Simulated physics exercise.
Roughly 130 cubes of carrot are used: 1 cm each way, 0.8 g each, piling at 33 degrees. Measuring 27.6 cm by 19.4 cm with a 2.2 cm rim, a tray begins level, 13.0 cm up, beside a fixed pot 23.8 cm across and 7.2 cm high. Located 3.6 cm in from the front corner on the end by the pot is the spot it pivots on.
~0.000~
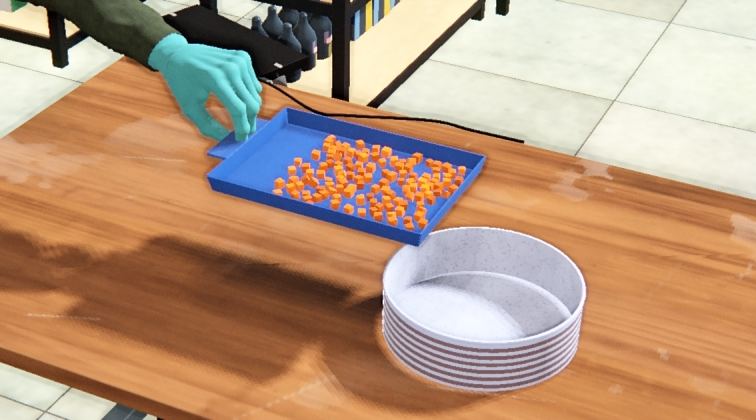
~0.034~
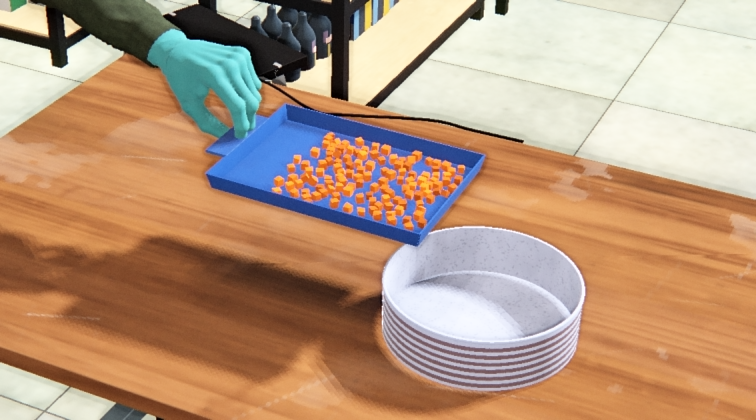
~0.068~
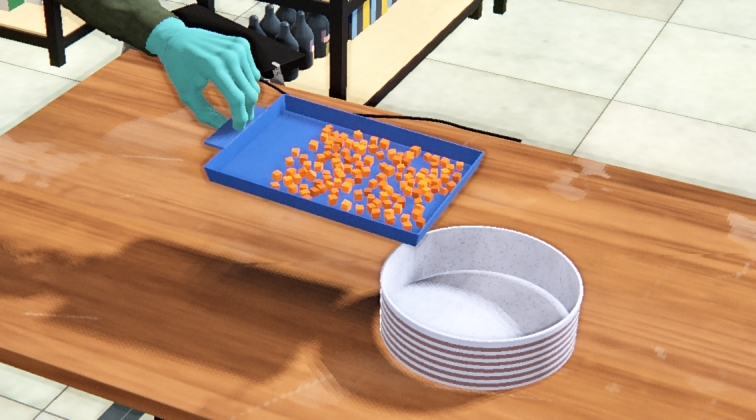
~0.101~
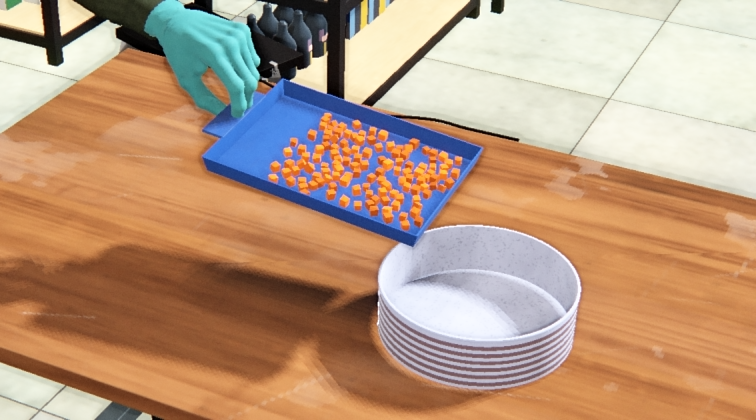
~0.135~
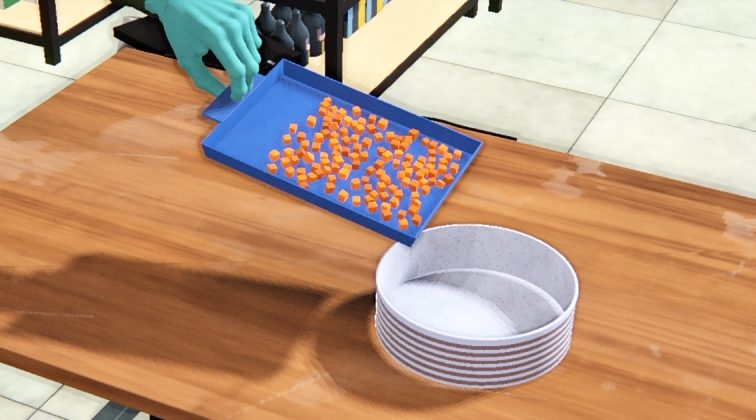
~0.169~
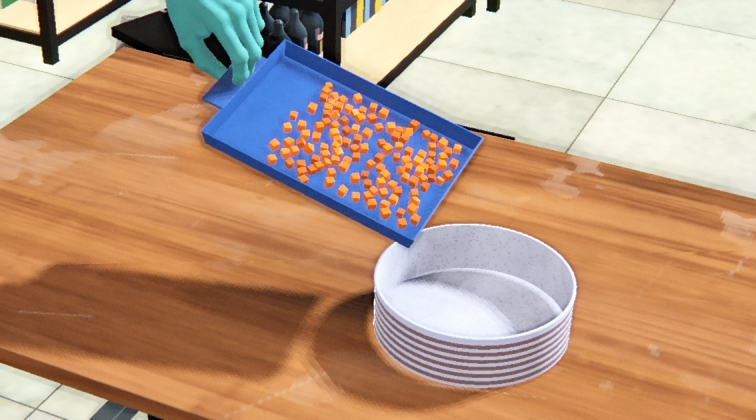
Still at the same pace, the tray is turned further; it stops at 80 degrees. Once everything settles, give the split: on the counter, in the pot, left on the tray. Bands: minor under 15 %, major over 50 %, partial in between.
Counter: Minor, pot: Major, tray: Minor.
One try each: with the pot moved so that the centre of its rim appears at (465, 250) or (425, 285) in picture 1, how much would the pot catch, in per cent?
I'd say close to 40 percent for the first spot and 90 percent for the second.
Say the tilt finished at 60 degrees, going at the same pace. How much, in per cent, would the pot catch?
Around 50 per cent, then.
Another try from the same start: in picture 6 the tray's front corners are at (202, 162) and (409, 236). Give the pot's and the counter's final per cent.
Pot 35, counter 45.
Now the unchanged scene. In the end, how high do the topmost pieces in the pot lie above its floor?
It gets to about 2.0 cm.
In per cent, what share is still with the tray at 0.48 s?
Of the load, some 100 percent.
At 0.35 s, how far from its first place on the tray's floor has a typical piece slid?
I'd say close to 1 centimetres.
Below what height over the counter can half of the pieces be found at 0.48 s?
Around 20 cm up.
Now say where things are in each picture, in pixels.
The first frame shows tray tilt 0 degrees, front corners at (212, 175) and (419, 231); middle of the pieces at (368, 178); pot at (484, 281).
The second frame shows tray tilt 1 degrees, front corners at (211, 172) and (418, 231); middle of the pieces at (367, 177).
The third frame shows tray tilt 3 degrees, front corners at (210, 166) and (416, 231), lowest corner right front; middle of the pieces at (366, 172).
The fourth frame shows tray tilt 7 degrees, front corners at (208, 156) and (415, 232), lowest corner right front; middle of the pieces at (364, 165).
The fifth frame shows tray tilt 13 degrees, front corners at (207, 143) and (413, 234), lowest corner right front; middle of the pieces at (363, 157).
The sixth frame shows tray tilt 19 degrees, front corners at (207, 130) and (412, 236), lowest corner right front; middle of the pieces at (363, 149); pot at (475, 278). The tray's pace is about 175 degrees a second.
After 0.35 s, tilt 51 degrees; the tray holds 100 %, the pot 0 %.
Then, at 0.48 s, tilt 73 degrees; the tray holds 100 %, the pot 0 %.
After 0.73 s, tilt 80 degrees; the tray holds 20 %, the pot 70 %.
In the end, at 1.8 s, counter 5 %, pot 90 %, tray 5 %.
